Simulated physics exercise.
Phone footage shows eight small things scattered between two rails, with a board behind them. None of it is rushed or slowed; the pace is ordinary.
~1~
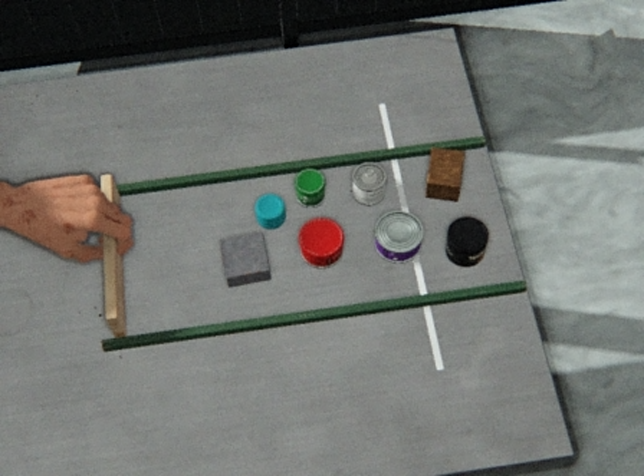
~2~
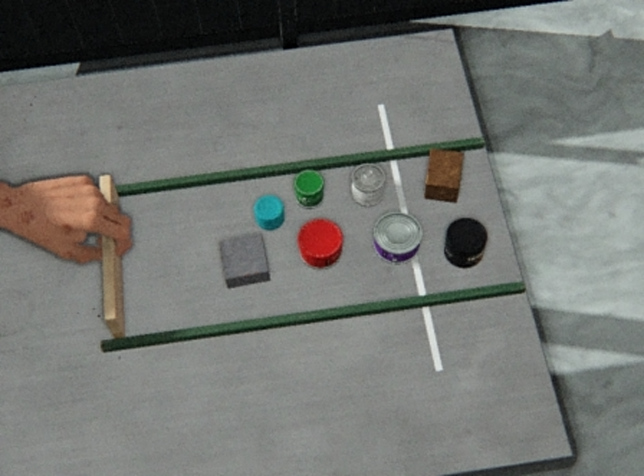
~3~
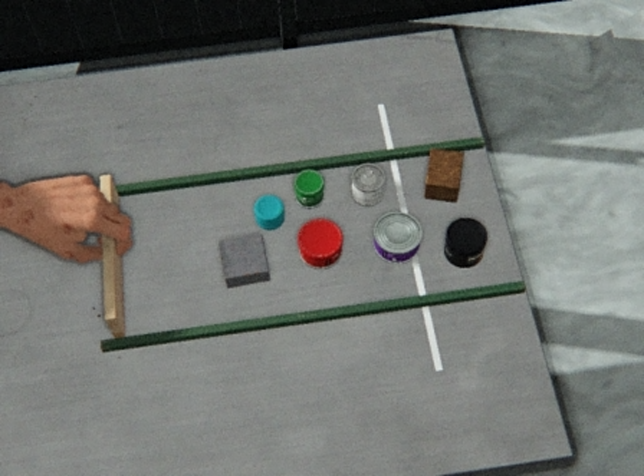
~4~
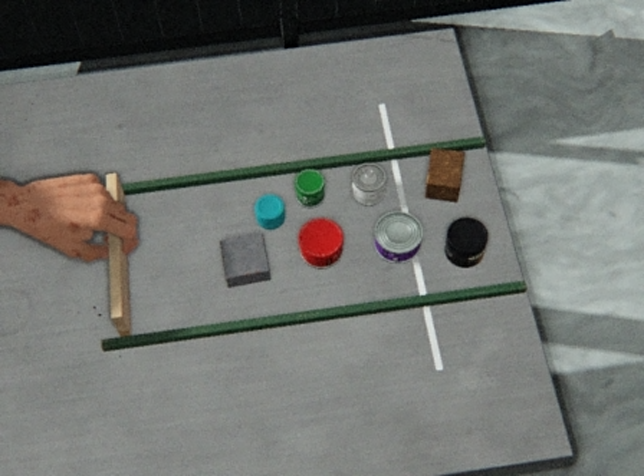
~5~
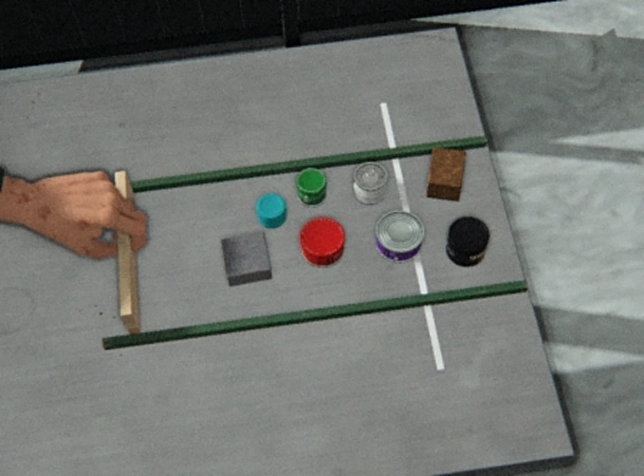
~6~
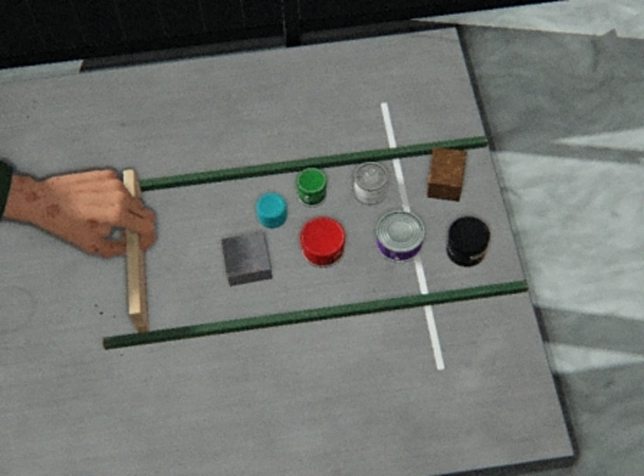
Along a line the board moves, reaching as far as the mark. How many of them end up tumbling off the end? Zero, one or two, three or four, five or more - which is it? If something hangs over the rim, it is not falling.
Answer: One or two.
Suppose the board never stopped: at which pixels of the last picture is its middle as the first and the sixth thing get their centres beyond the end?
At (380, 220) for the first, at (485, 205) for the sixth.
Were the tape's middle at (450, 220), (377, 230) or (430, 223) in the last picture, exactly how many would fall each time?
The counts come to 4, then 0, then 2.
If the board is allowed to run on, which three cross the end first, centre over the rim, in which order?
In order: The black tub, the purple tin and the brown block.
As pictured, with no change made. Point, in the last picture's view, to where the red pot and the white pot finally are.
First (475, 216), then (443, 181).
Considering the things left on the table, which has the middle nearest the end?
Result - the brown block.
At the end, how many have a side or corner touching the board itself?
Number: 3.
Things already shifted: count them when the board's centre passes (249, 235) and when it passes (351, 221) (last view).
Counts: 1, 7.
Soon after, none off yet; black tub at rest near (468, 242); brown block at rest near (447, 174); purple tin at rest near (400, 237).
Then, none off yet; black tub moved a little near (482, 244); brown block at rest near (447, 174); purple tin moved about its own width near (440, 232).
At rest, the number that fall off is one or two; fallen, purple tin and black tub.
